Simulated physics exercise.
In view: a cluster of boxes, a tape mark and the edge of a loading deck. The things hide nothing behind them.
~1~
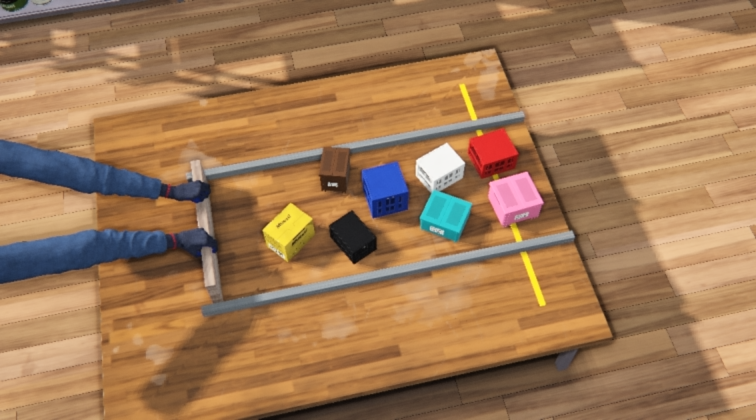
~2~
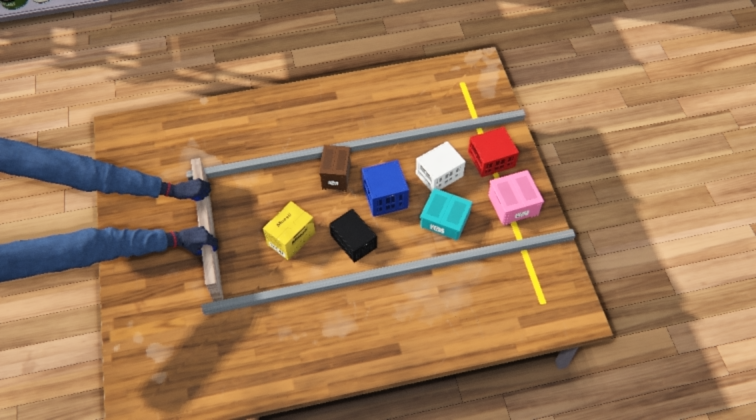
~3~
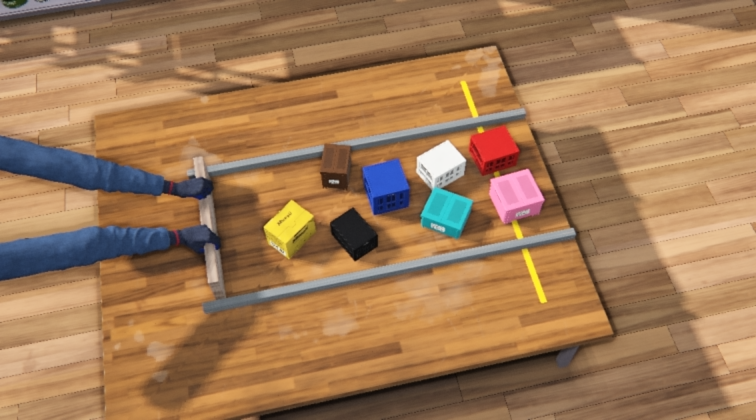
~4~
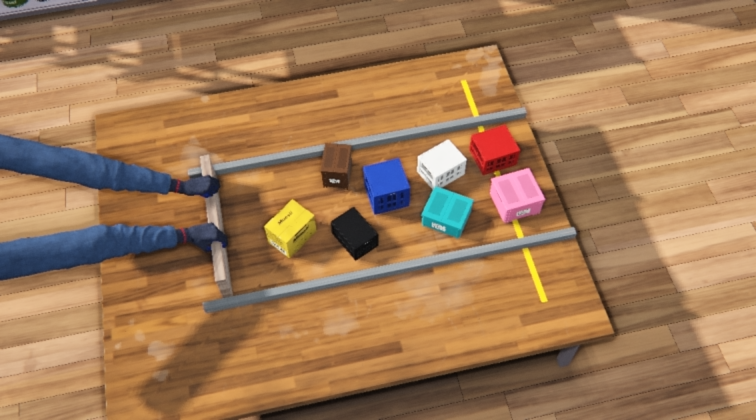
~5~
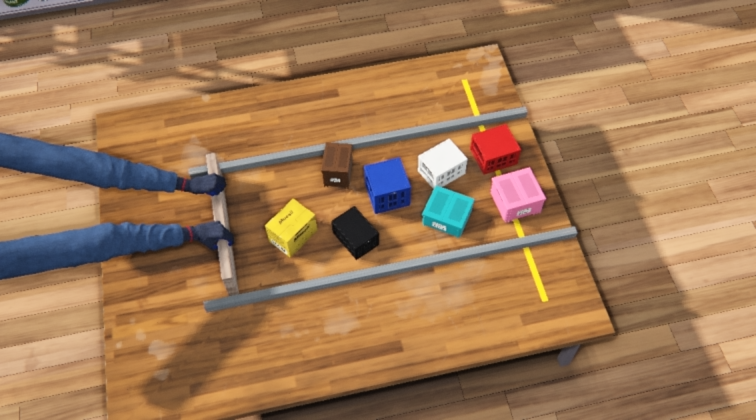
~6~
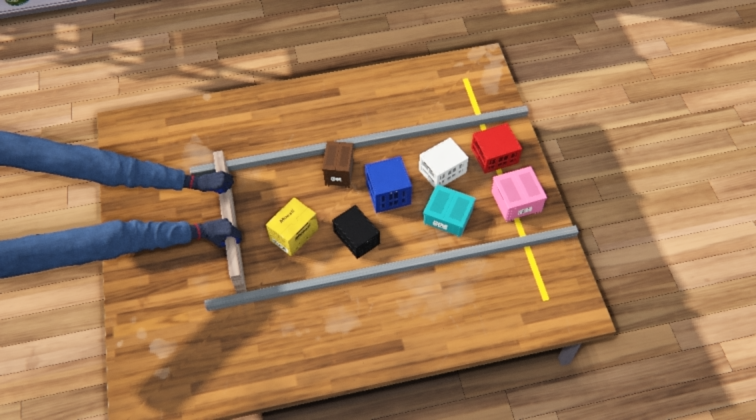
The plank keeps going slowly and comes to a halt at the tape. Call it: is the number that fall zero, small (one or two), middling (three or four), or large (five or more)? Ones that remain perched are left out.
It is middling.
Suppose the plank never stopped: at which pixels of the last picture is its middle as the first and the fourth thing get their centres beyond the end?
At the first moment about (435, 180), at the next about (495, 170).
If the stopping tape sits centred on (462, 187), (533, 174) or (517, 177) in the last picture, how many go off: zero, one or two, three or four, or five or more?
In order: 1 or 2; five or more; five or over.
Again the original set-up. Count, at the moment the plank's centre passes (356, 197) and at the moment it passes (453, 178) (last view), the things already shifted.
It comes to 4 for the first spot, 8 for the other.
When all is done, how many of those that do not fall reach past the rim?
The number is 1.
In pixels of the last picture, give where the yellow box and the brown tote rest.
Final positions: Near (518, 170); near (502, 131).
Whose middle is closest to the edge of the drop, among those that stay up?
That would be the blue crate.
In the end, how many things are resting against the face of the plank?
It's 3 of them.
Early on, none off yet; pink tote at rest near (518, 194); red crate at rest near (496, 148); white crate at rest near (443, 164).
A while later, none off yet; pink tote at rest near (518, 194); red crate at rest near (497, 148); white crate travelled a little near (463, 159).
Further along, none off yet; pink tote travelled about its own width near (550, 179); red crate leaning well over near (557, 139); white crate travelled well along near (522, 140).
Finally, the number that fall off is three or four; lost, turquoise tote, white crate, red crate and pink tote.
